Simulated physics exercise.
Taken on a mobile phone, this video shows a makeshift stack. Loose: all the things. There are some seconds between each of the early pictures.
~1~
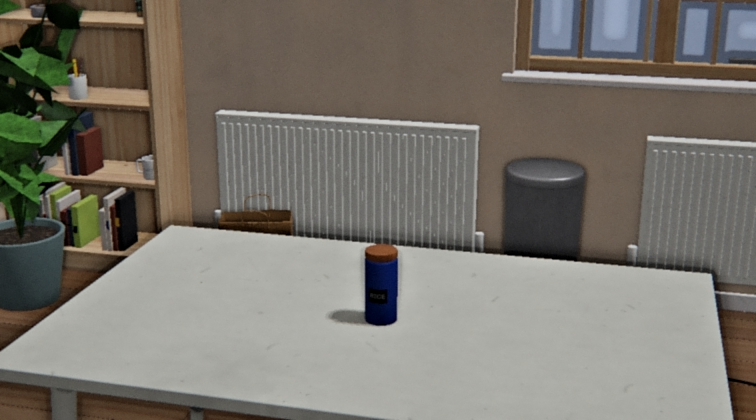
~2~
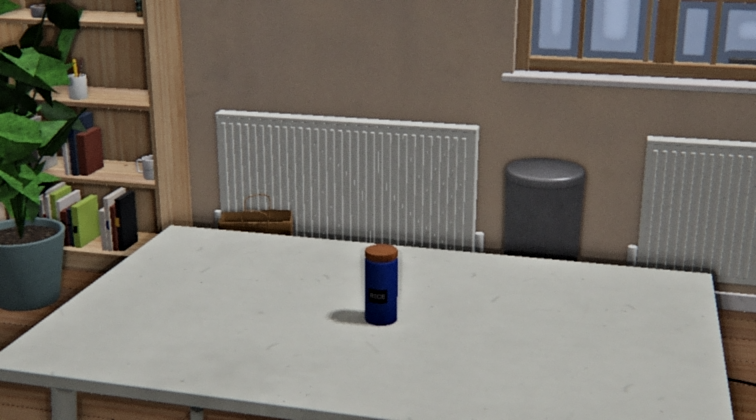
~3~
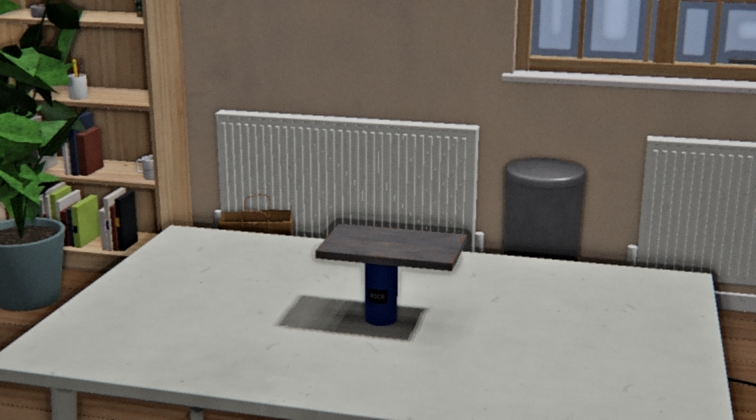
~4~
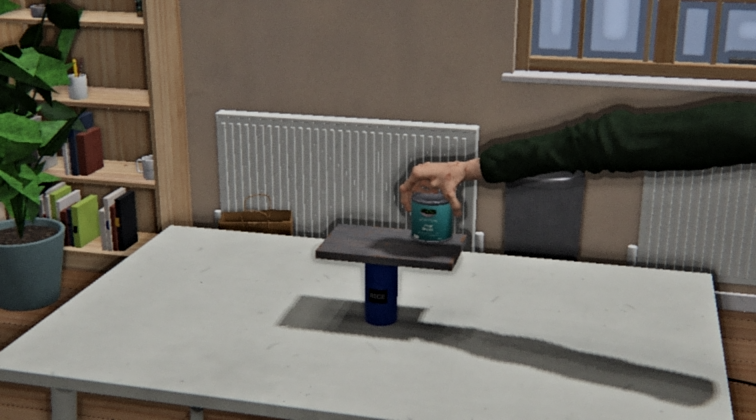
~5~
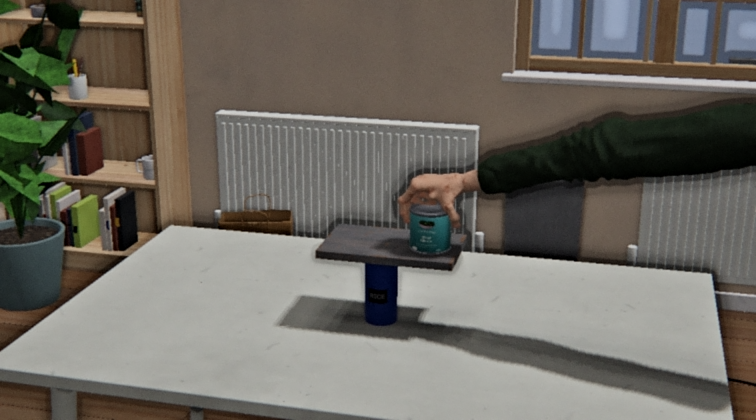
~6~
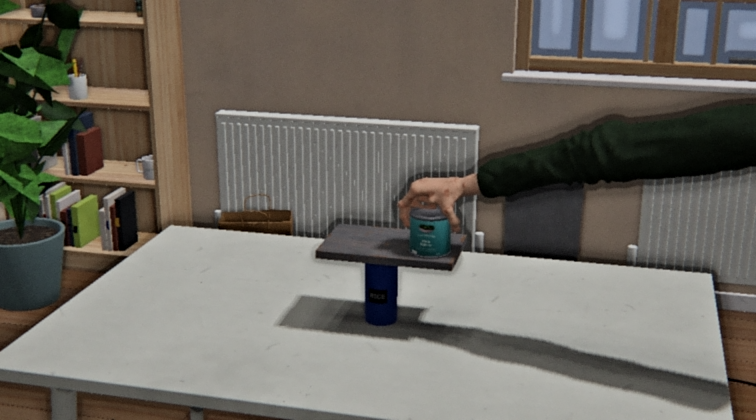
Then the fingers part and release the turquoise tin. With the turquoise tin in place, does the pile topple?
Yes, it topples.
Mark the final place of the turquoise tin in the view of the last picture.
Look near (477, 323) in the final picture.
Then, 0.30 s on from there, turquoise tin now fallen; grey board turned 49° from how it was put.
Then, 0.50 s on from there, grey board on its side.
Then, 1.40 s on from there, grey board now fallen.
In the end, fallen, turquoise tin and grey board; blue jar unmoved. At the end, from the last picture's camera, turquoise tin near (477, 322). The stack loses its balance.
